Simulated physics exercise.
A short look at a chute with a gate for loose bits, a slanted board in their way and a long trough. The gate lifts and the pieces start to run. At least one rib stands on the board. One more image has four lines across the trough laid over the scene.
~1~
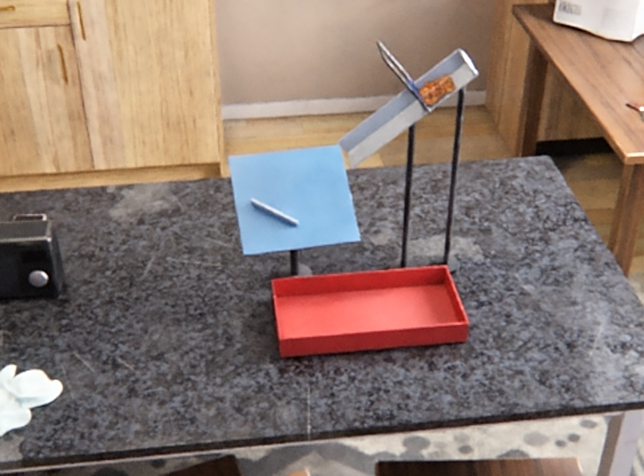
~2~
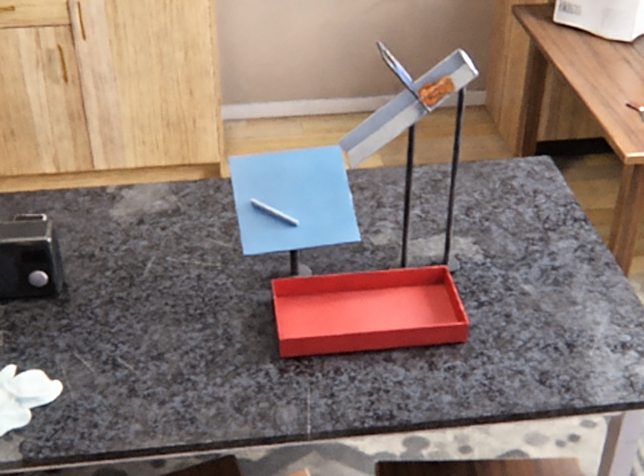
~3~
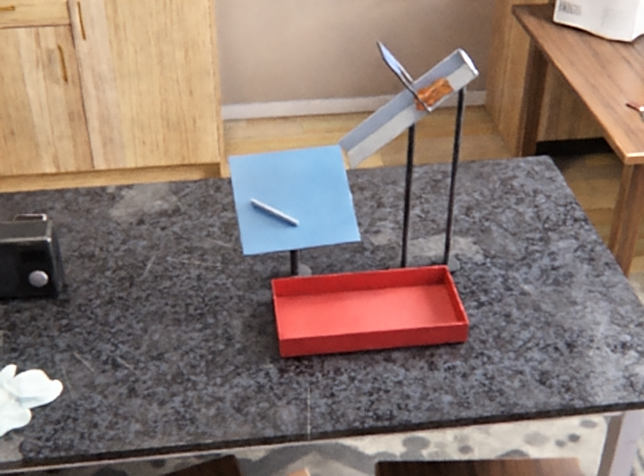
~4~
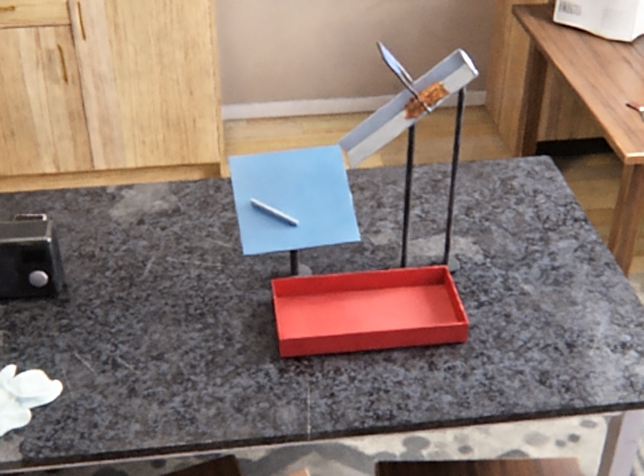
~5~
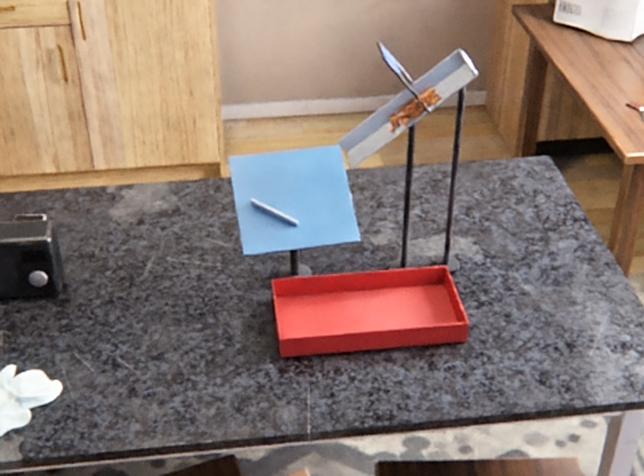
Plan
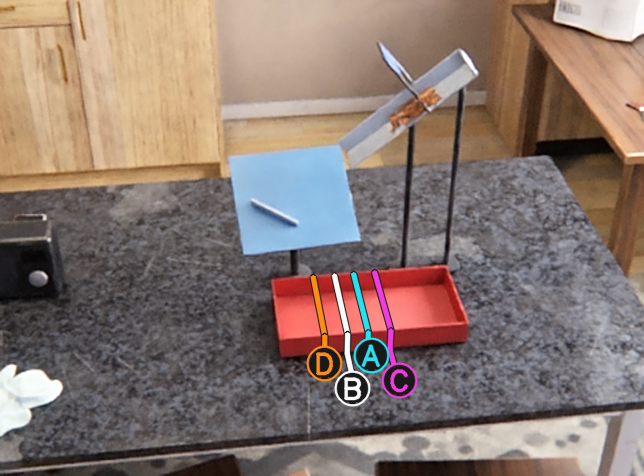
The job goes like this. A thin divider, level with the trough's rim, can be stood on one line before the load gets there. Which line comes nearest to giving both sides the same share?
The best line is D.
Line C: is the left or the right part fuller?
The left side.
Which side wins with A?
The left side.
On the marked copy, line A crosses the front rim at (368, 331); line B crosses the front rim at (347, 333); line C crosses the front rim at (390, 329); line D crosses the front rim at (324, 335).
Choosing A, of what is caught, all but a few on the left of the divider, only a few on the right.
Choosing B, of what is caught, all but a few on the left of the divider, only a few on the right.
Choosing C, of what is caught, the whole lot on the left of the divider, none at all on the right.
Choosing D, of what is caught, close to two thirds on the left of the divider, close to a third on the right.
